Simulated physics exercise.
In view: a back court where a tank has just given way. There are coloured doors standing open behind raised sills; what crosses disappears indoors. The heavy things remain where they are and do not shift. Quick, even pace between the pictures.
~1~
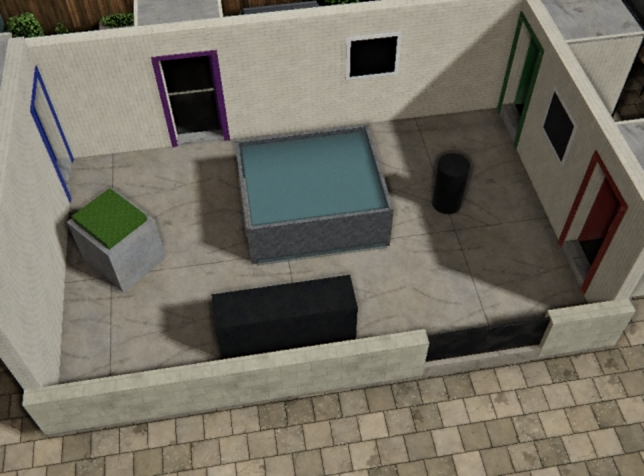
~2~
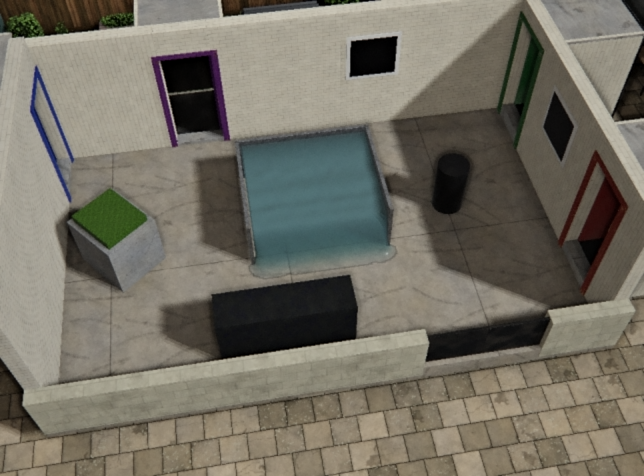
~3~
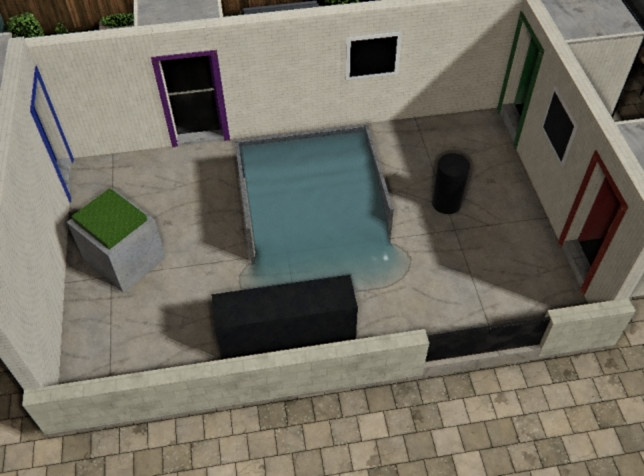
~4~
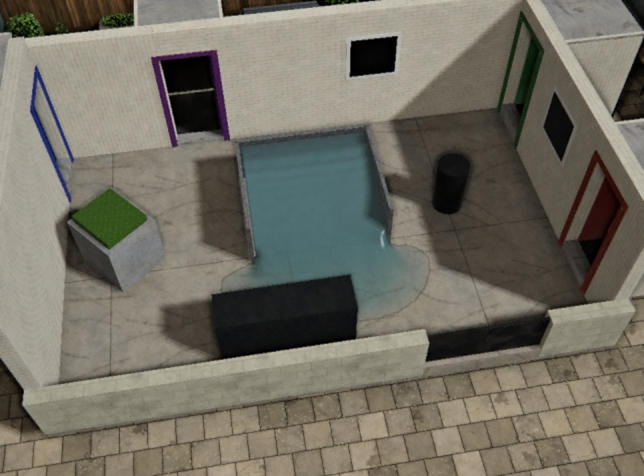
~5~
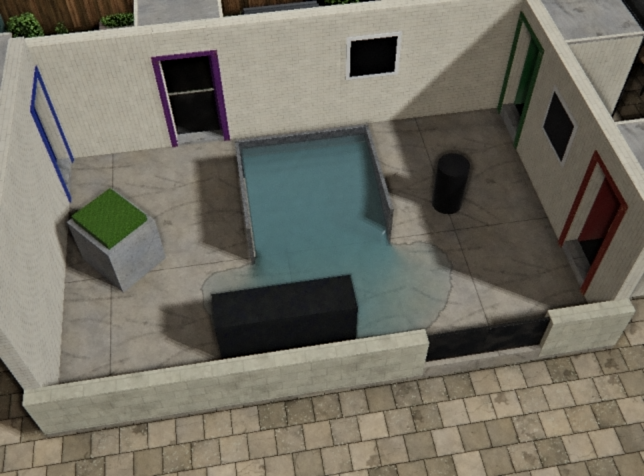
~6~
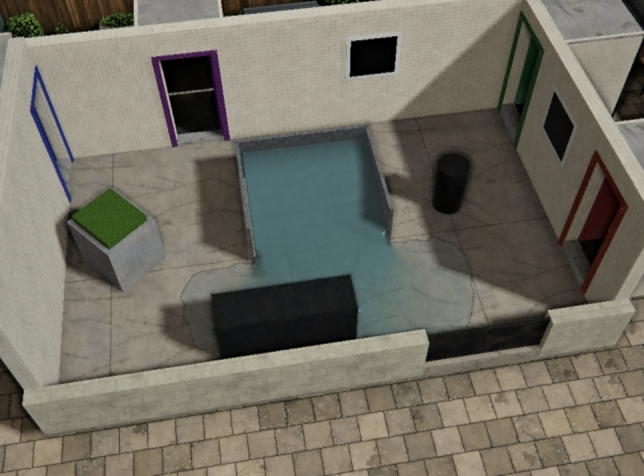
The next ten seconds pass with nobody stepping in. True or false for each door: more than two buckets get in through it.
The green door: False; the purple door: True; the blue door: False; the red door: True.
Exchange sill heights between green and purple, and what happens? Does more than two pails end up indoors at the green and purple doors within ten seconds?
For green, over the limit; for purple, not over the limit.
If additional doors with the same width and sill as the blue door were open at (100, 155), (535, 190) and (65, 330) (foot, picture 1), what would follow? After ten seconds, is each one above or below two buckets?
Result, in listed order - doesn't reach the limit, doesn't reach the limit, gets past the limit.
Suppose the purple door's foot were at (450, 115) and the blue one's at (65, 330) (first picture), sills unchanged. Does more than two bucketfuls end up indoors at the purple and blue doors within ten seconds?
Result - purple door exceeds the limit; blue door exceeds the limit.
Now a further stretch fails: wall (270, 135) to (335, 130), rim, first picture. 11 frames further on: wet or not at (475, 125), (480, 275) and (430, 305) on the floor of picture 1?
In the order you gave them, I get drenched, still bare, still bare.
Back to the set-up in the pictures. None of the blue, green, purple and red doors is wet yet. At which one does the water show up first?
The door marked red, I reckon.
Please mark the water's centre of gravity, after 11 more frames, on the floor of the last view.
The water's middle lies around (331, 280).
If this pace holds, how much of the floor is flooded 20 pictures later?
I'd say close to 75 per cent.
A moment on, water covers 30 % of the floor; the green door not reached, the purple door not reached, the blue door not reached, the red door not reached.
Next, water covers 45 % of the floor; the green door not reached, the purple door not reached, the blue door not reached, the red door under two buckets in.
Then, water covers 75 % of the floor; the green door wet at the sill, nothing in, the purple door not reached, the blue door wet at the sill, nothing in, the red door far over two buckets in.
Later, water covers 95 % of the floor; the green door wet at the sill, nothing in, the purple door wet at the sill, nothing in, the blue door wet at the sill, nothing in, the red door far over two buckets in.
In the end, water covers 100 % of the floor; the green door wet at the sill, nothing in, the purple door over two buckets in, the blue door wet at the sill, nothing in, the red door far over two buckets in.
